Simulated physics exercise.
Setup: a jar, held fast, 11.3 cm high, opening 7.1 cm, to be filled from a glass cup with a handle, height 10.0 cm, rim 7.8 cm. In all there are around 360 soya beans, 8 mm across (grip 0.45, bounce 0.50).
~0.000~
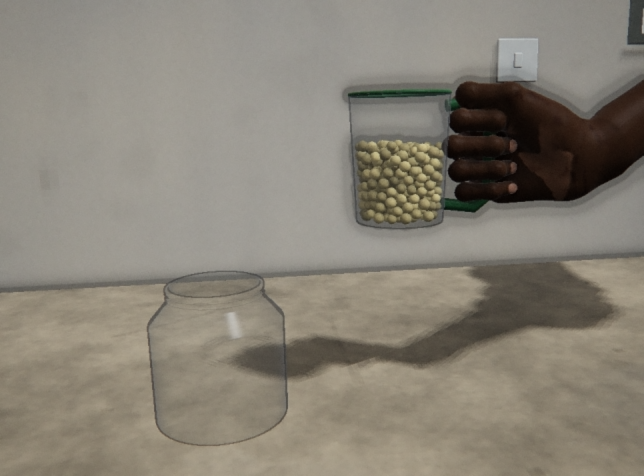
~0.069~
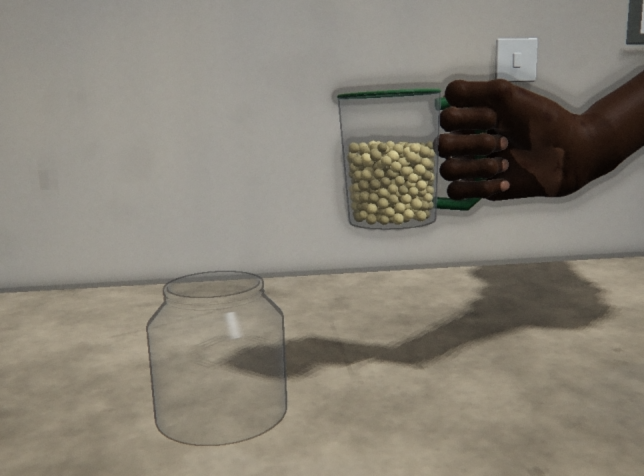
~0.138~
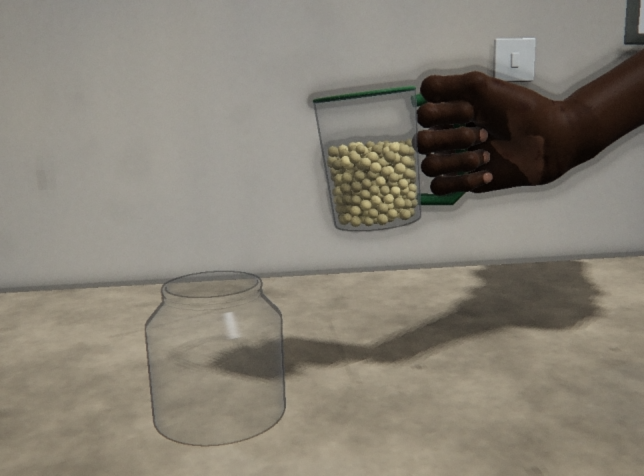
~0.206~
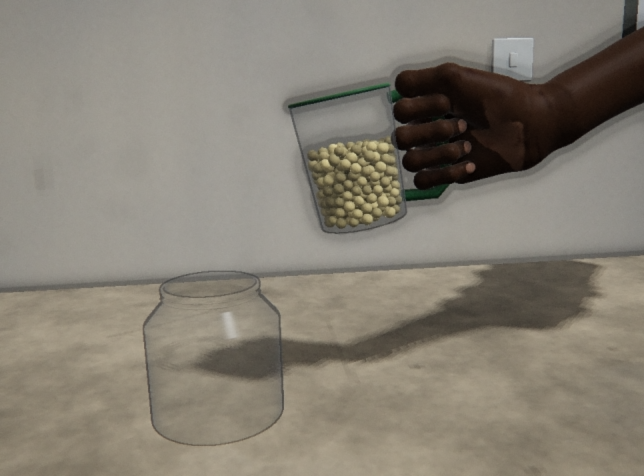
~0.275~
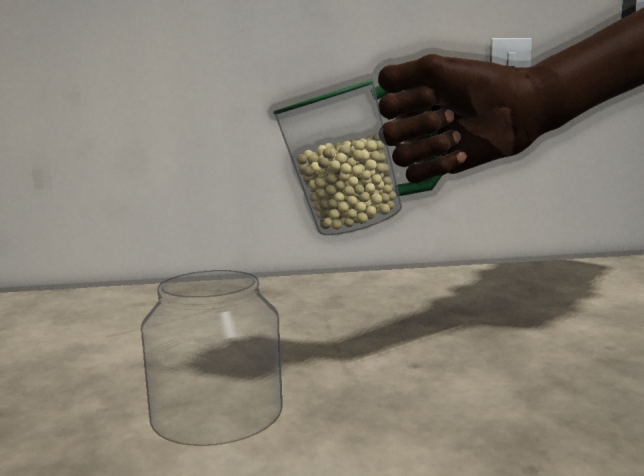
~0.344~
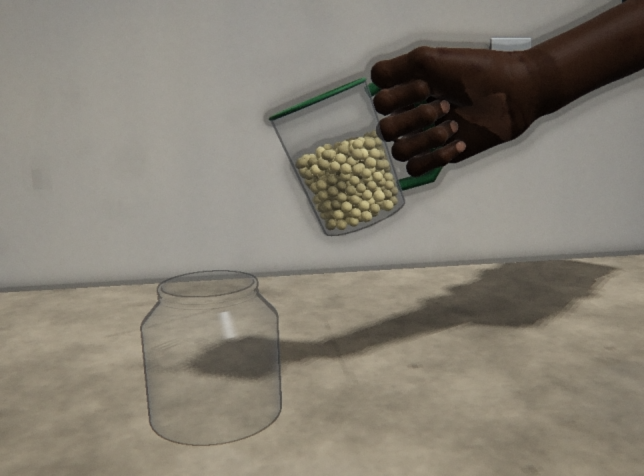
A hand moves a glass cup of soya beans left and tilts it above an empty jar.
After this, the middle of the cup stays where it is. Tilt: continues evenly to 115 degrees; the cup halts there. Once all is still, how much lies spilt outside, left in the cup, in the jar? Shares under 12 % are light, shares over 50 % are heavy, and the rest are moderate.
Outcome: Spilt: Dominant; still above: Marginal; jar: Middling.
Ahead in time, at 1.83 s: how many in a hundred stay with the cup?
25 %.
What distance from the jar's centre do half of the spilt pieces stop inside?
That comes to near 16 cm.
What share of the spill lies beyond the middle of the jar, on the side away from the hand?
Some 0 per cent.
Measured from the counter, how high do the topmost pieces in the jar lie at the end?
About 2.5 centimetres above the counter.
After 0.95 s, tilt 65 degrees; the cup holds 100 %, the jar 0 %.
Then, at 1.35 s, tilt 95 degrees; the cup holds 100 %, the jar 0 %.
After 1.83 s, tilt 115 degrees; the cup holds 25 %, the jar 10 %.
By 3.0 s all is still; spilt 80 %, still above 0 %, jar 20 %.
